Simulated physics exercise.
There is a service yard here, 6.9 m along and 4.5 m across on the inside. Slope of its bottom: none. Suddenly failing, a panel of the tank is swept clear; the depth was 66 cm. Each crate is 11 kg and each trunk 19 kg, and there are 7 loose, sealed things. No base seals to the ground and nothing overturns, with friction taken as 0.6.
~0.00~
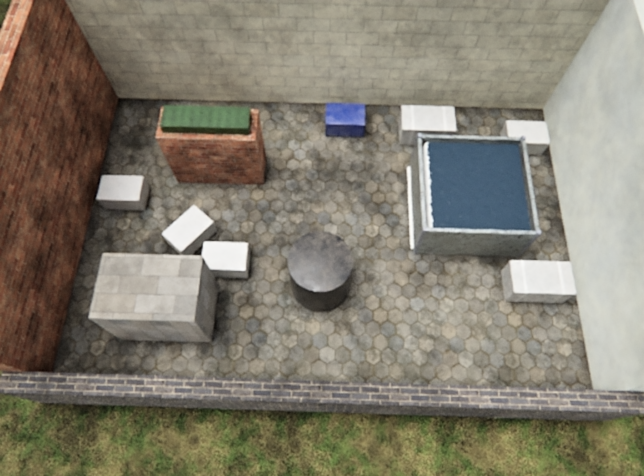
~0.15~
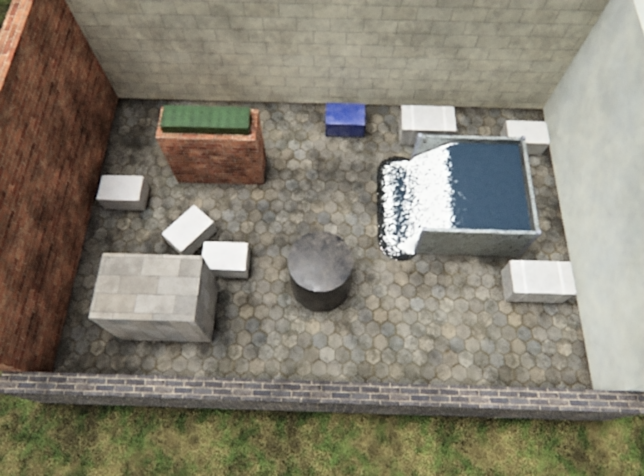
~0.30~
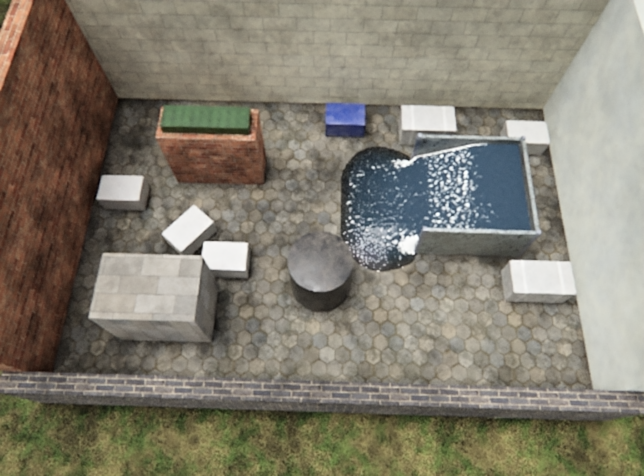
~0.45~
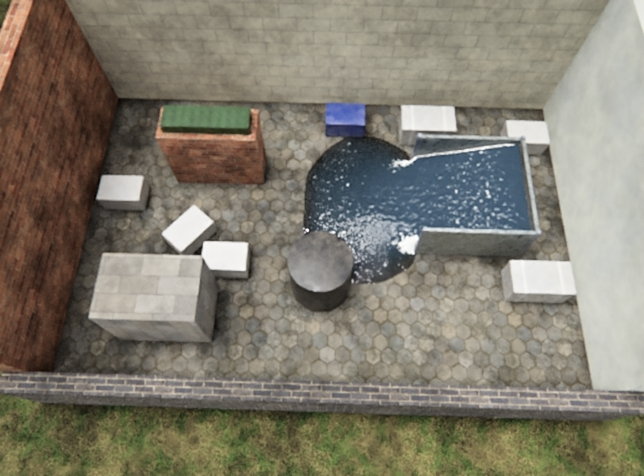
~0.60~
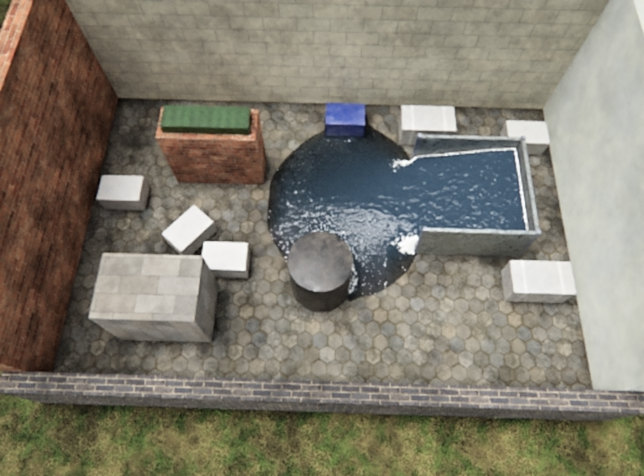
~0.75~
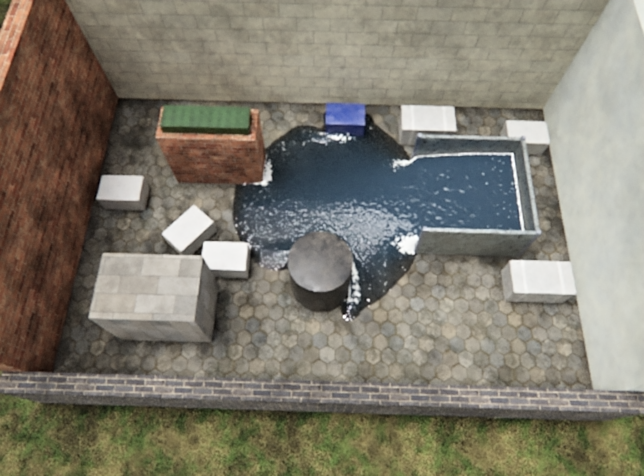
In a walled paved yard, the left side of a water tank gave way and water poured out, spreading left across the paving, around a dark round drum and up to a blue crate, while the scattered blocks stayed still.
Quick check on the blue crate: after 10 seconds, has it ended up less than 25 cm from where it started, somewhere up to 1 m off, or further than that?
Expect a moderate change in position.
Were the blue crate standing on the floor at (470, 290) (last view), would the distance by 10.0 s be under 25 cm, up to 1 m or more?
Outcome: It sits still.
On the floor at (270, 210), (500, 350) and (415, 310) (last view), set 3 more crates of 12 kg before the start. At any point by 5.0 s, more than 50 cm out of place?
In the order listed: Across the line; behind the line; behind the line.
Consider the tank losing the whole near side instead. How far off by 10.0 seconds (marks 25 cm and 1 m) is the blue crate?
Well, the blue crate goes a long way then.
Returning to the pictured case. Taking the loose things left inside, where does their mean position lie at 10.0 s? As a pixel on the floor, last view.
(408, 229).
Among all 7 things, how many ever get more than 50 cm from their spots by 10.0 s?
It works out to 4.
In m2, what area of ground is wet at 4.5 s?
Near 24 m2 in all.
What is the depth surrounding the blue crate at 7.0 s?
Roughly 5 cm at that moment.
After 2.0 s the blue crate is near (342, 102), 0.2 m from its start, aground; 3 afloat.
After 4.5 s the blue crate is near (377, 104), 0.5 m from its start, aground; 3 afloat.
After 7.0 s the blue crate is near (382, 105), 0.6 m from its start, aground; 3 afloat.
After 10.0 s the blue crate is near (381, 104), 0.6 m from its start, aground; 2 afloat.
